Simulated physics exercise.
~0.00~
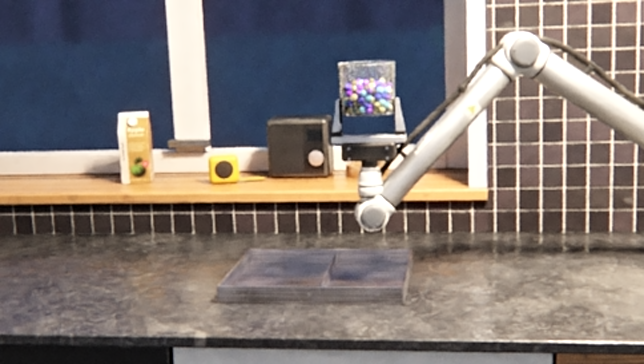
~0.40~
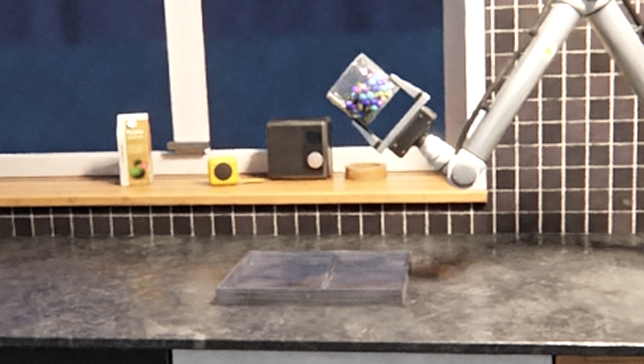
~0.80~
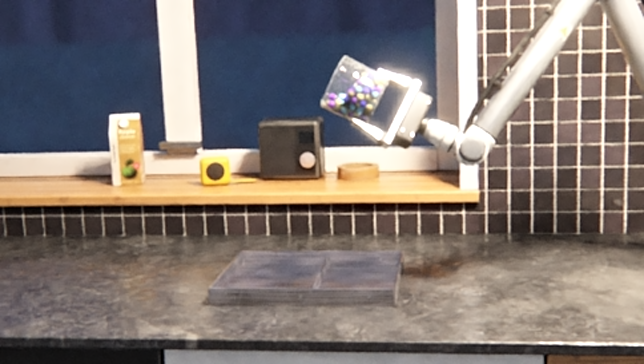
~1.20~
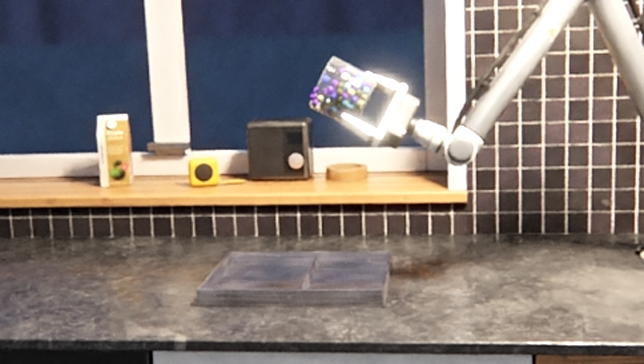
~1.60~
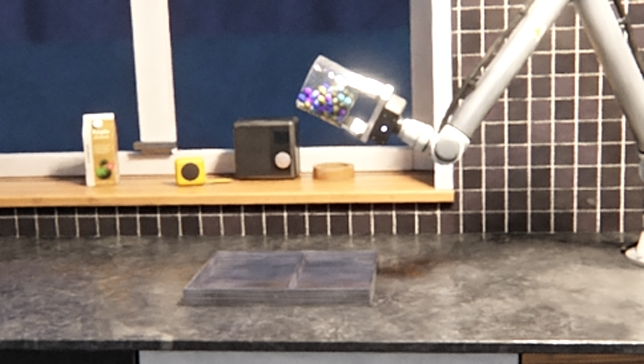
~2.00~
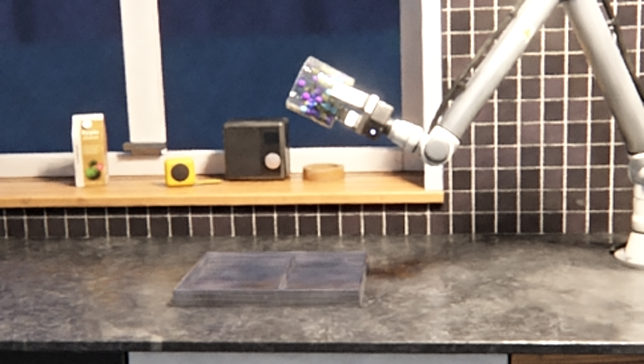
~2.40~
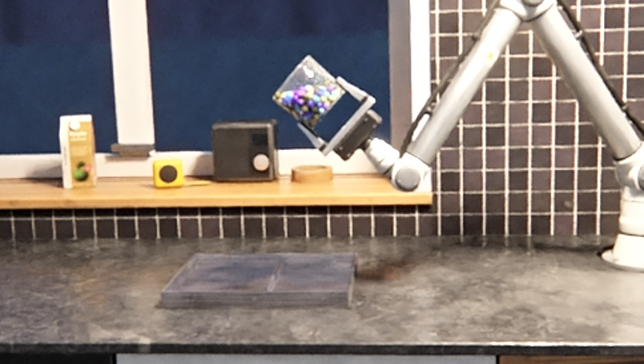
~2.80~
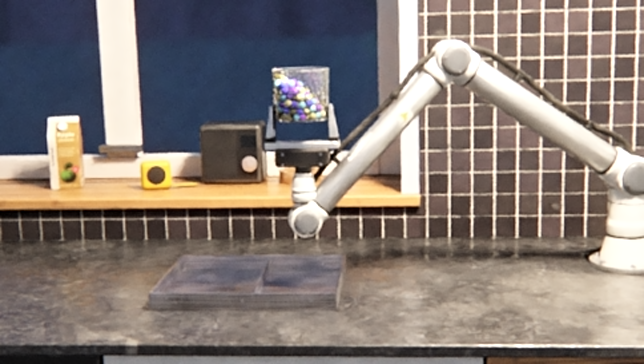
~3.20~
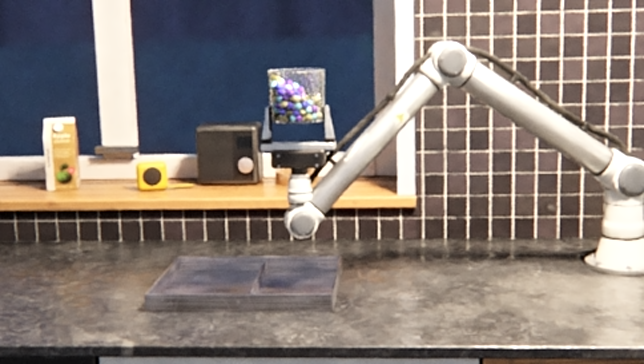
A robot arm tips a clear tumbler of colourful sweets sideways, then stands it upright, still full.
